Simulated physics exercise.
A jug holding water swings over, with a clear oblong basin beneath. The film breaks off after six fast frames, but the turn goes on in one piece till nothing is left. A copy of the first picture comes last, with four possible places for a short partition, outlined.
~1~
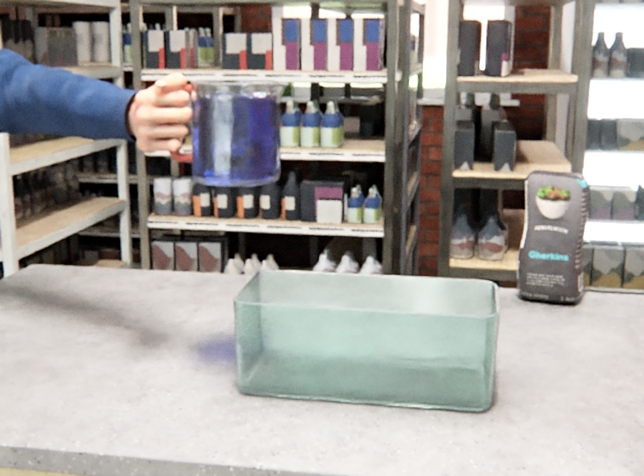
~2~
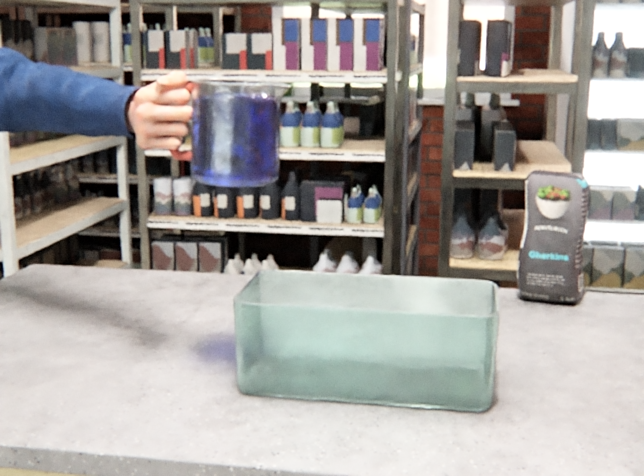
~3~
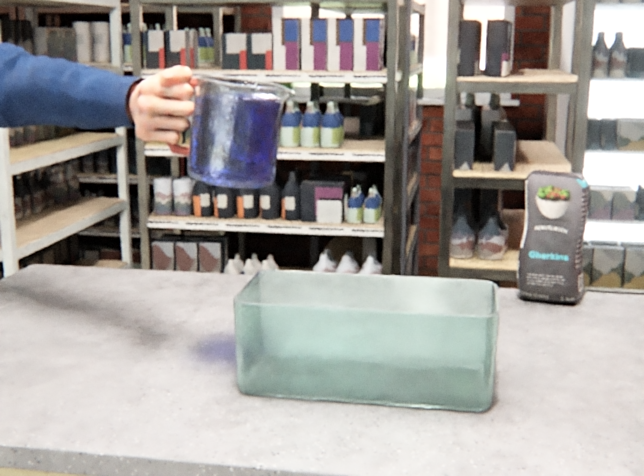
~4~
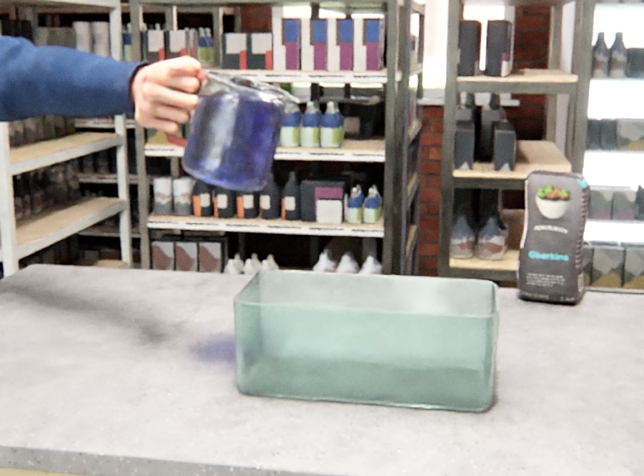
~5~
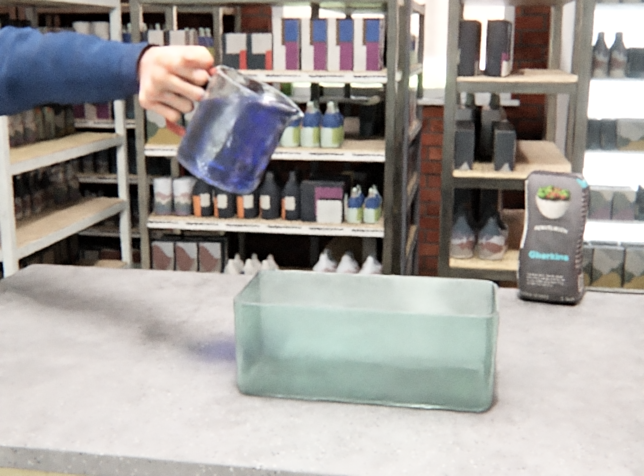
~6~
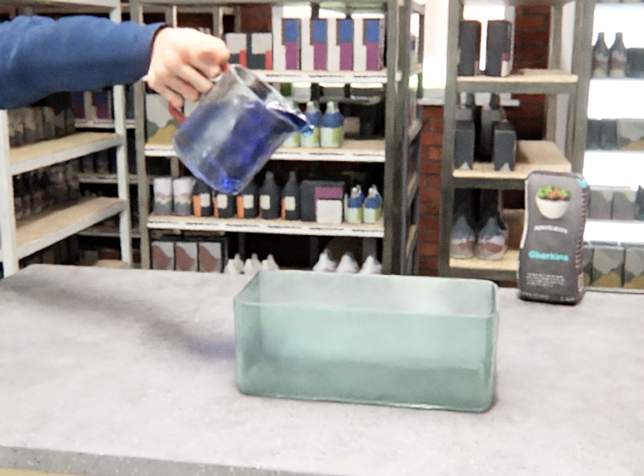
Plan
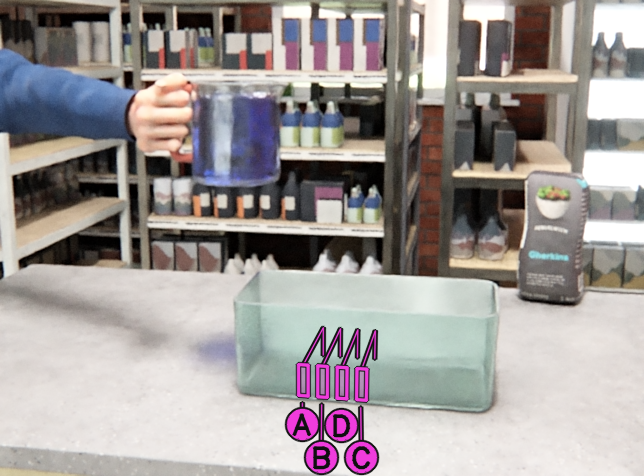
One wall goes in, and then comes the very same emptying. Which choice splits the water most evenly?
It is D.
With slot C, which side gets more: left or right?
More ends on the left.
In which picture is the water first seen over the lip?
Picture 6.
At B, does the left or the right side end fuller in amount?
The right side.
On the marked copy, A at (302, 402); B at (321, 404); C at (360, 407); D at (341, 405).
For slot A, about 7 % ends left of the wall and 91 % right of it; 3 % is lost outside.
For slot B, about 20 % ends left of the wall and 77 % right of it.
For slot C, about 70 % ends left of the wall and 18 % right of it; 12 % is lost outside.
For slot D, about 49 % ends left of the wall and 48 % right of it; 3 % is lost outside.
